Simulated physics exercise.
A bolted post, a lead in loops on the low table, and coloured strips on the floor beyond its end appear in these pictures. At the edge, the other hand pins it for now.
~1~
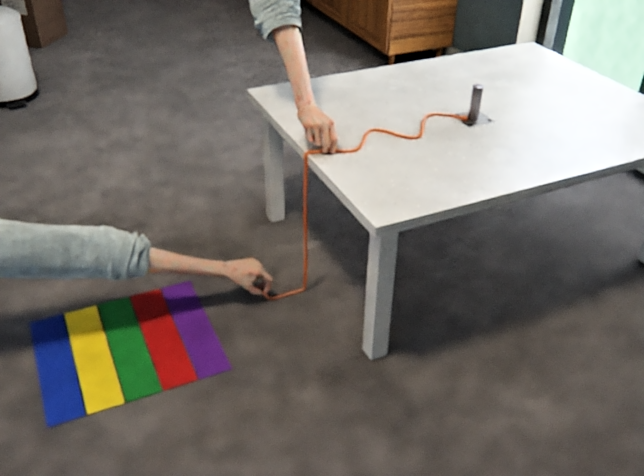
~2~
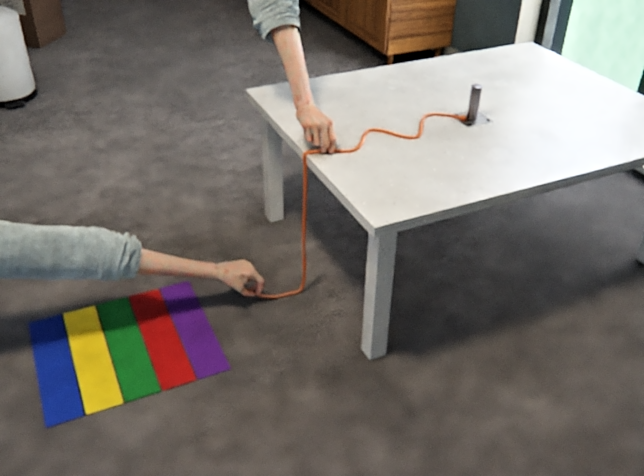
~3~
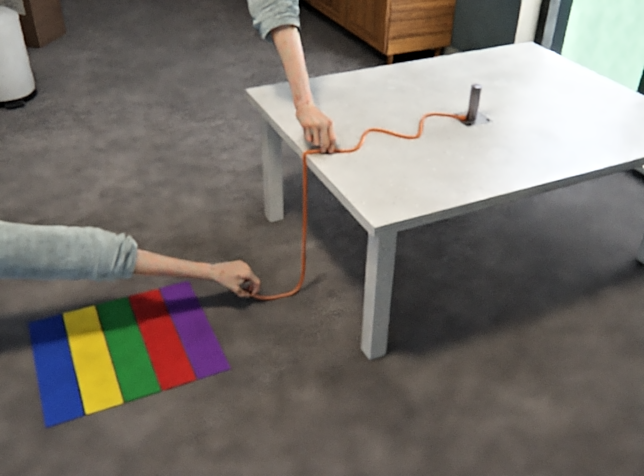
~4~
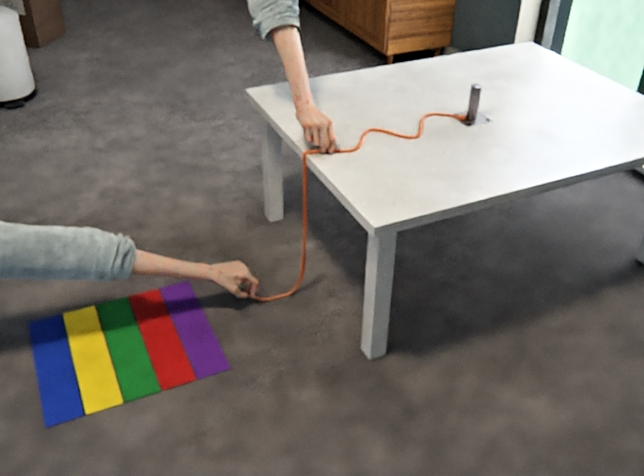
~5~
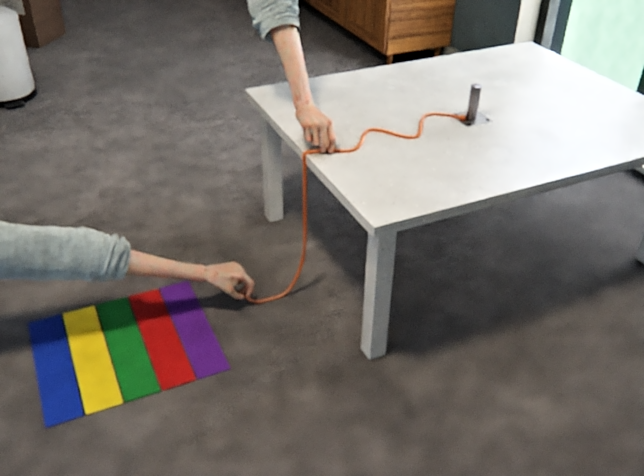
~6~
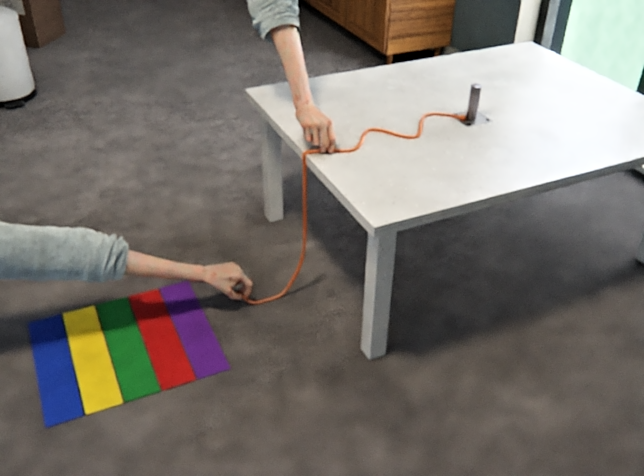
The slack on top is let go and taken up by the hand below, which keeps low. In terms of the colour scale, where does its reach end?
At yellow.
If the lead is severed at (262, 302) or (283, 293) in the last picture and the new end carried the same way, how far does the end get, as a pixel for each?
In that order: (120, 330) and (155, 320).
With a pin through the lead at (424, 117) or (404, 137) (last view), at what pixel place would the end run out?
Per try (px, approx.): (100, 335); (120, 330).
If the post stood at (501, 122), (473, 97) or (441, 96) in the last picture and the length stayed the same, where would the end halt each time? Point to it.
In pixels, the answers are (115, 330), (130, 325) and (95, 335).
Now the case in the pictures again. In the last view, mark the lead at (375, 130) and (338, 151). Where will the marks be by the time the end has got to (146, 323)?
They end up at (346, 145) and at (300, 179).
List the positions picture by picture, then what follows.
End (263, 291); purple (208, 356); red (174, 366); green (138, 377); yellow (101, 389); blue (63, 400), in the first frame.
End (255, 293); lead through (432, 115) (409, 138) (361, 143) (305, 164) (304, 224) (304, 281), in the second frame.
End (251, 294), in the third frame.
End (249, 295); lead through (431, 114) (409, 138) (361, 143) (305, 164) (305, 224) (300, 281), in the fourth frame.
End (245, 296), in the fifth frame.
End (243, 296); lead through (431, 114) (408, 138) (361, 143) (305, 164) (305, 223) (292, 281), in the sixth frame.
Soon after, end near (146, 323); over red.
Then, end near (107, 334); over green.
At full stretch, end near (84, 341); over yellow. The yellow one.
